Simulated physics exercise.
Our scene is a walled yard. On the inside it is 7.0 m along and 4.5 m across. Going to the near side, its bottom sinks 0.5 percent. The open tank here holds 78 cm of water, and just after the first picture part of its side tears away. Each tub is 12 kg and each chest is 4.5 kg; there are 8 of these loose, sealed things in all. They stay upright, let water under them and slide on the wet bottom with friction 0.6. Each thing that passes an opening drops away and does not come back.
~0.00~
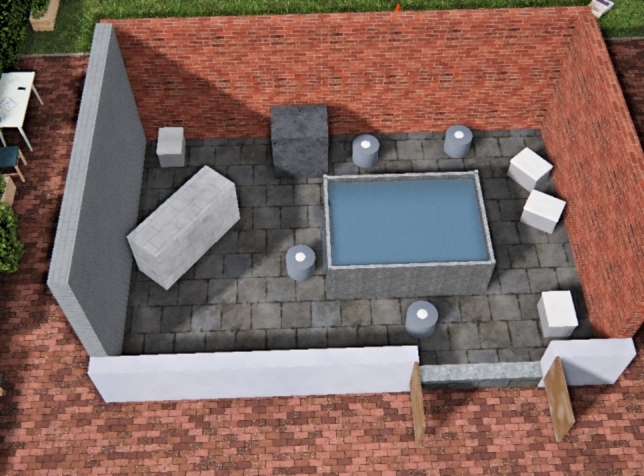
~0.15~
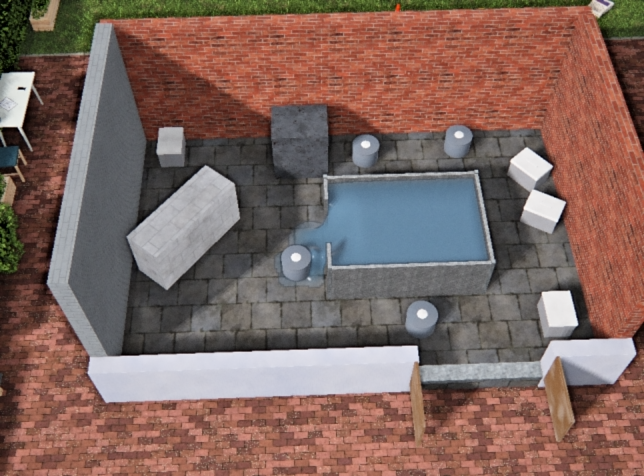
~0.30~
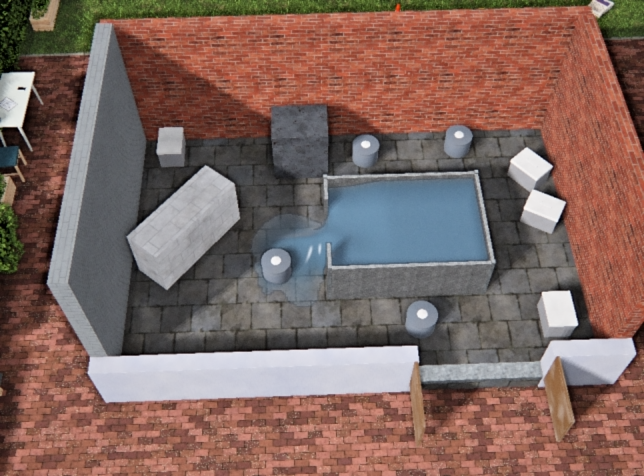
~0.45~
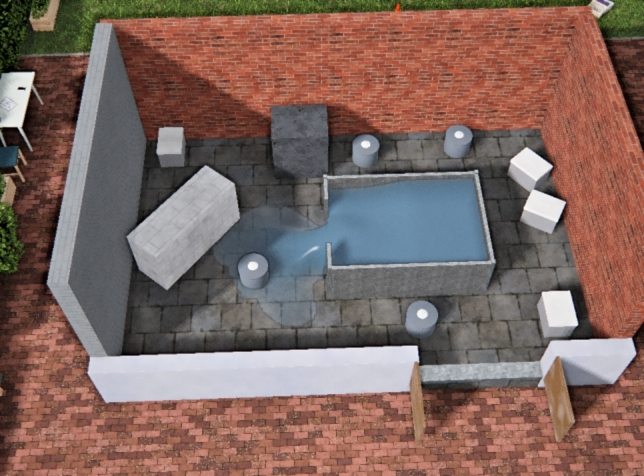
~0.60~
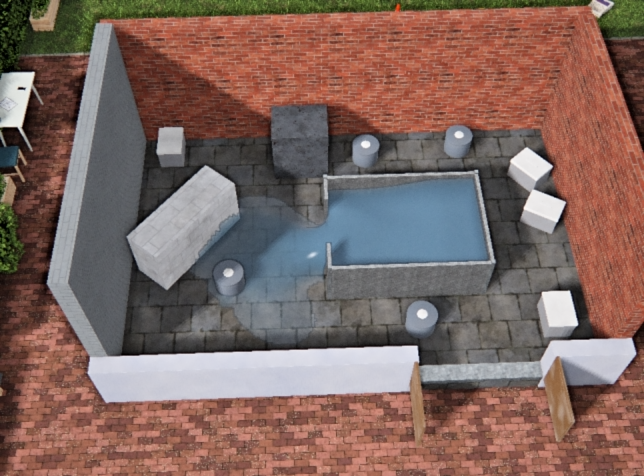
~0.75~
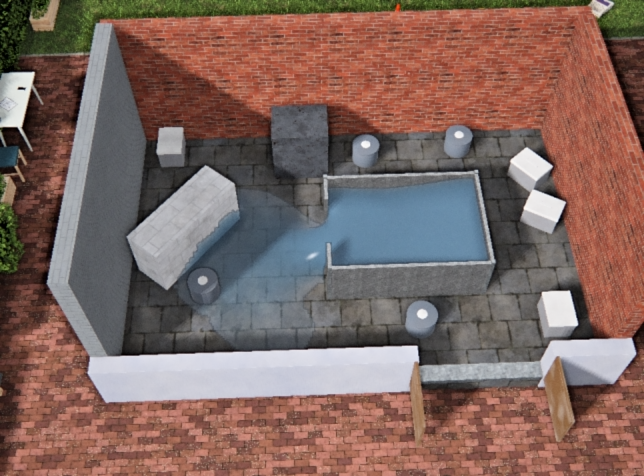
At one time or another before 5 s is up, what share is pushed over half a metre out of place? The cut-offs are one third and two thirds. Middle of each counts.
The share is between one third and two thirds.
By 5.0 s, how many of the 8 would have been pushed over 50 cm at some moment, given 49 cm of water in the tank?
I count 2 of them in that case.
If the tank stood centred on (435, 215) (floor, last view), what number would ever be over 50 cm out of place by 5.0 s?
Then 2.
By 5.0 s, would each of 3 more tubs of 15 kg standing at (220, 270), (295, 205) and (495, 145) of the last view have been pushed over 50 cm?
Order as listed: Beyond half a metre / inside half a metre / inside half a metre.
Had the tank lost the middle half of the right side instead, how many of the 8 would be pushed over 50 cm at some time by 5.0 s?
In that case the number is 6.
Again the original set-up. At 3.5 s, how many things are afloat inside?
2.
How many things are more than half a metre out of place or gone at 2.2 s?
At that time I count 1.
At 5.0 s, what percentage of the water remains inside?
About 100 per cent.
After 1.1 s 1 of 8 are over 50 cm from their spots; 0 afloat.
After 2.2 s 1 of 8 are over 50 cm from their spots; 1 afloat.
After 3.5 s 2 of 8 are over 50 cm from their spots; 2 afloat.
After 5.0 s 2 of 8 are over 50 cm from their spots, and 3 have been at some point; 3 afloat.
